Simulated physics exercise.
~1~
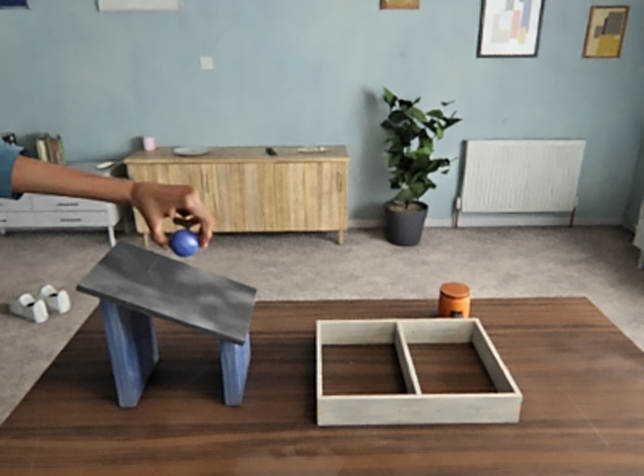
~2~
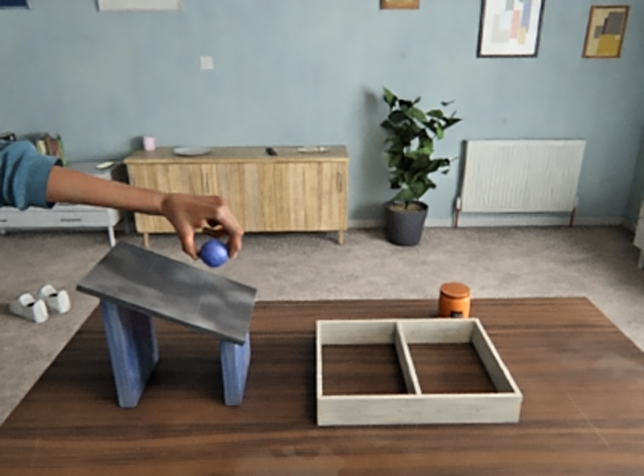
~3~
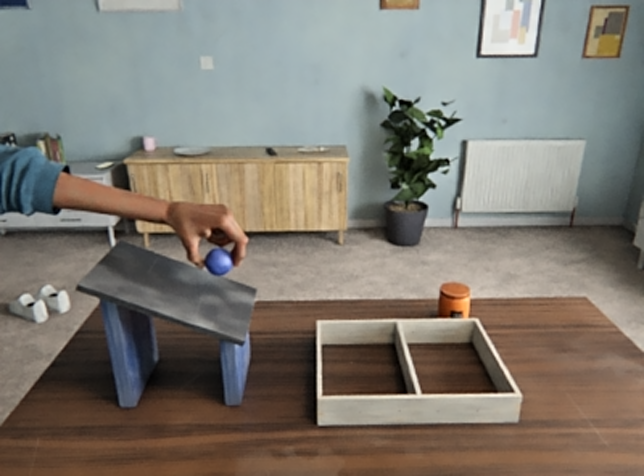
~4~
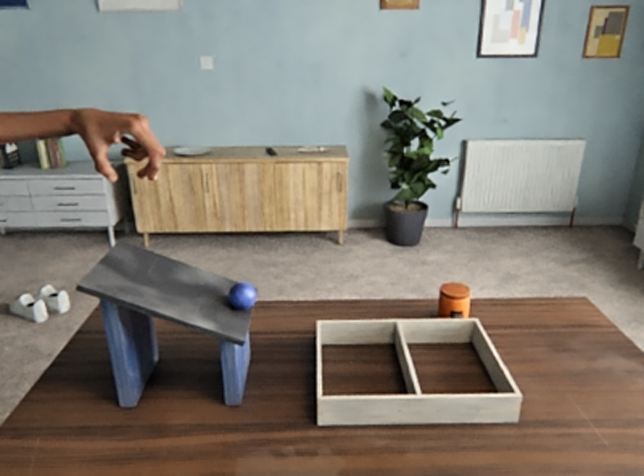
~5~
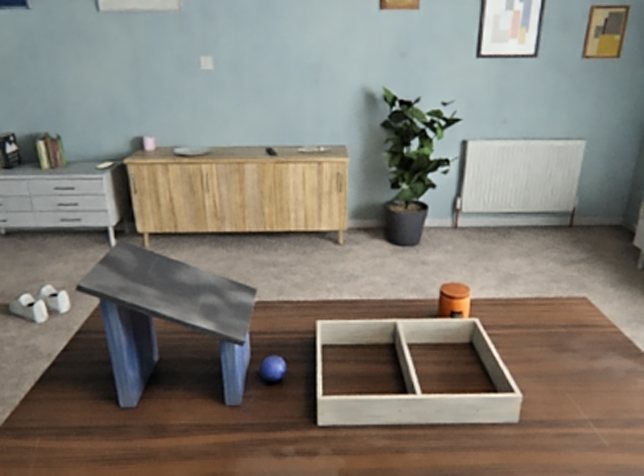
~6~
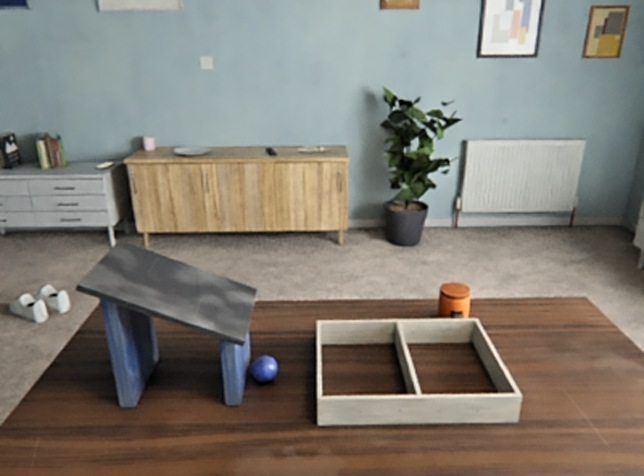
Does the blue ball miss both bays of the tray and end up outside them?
Yes, the blue ball ends up outside both bays. It rests on the table between the slanted board and the tray, close to the board's support.
The video shows a hand holding a blue ball above a slanted board, then releasing it near the low end and drawing back. The ball drops off the edge onto the table and shifts slightly left, ending beside the board's support, outside the two-bay tray.
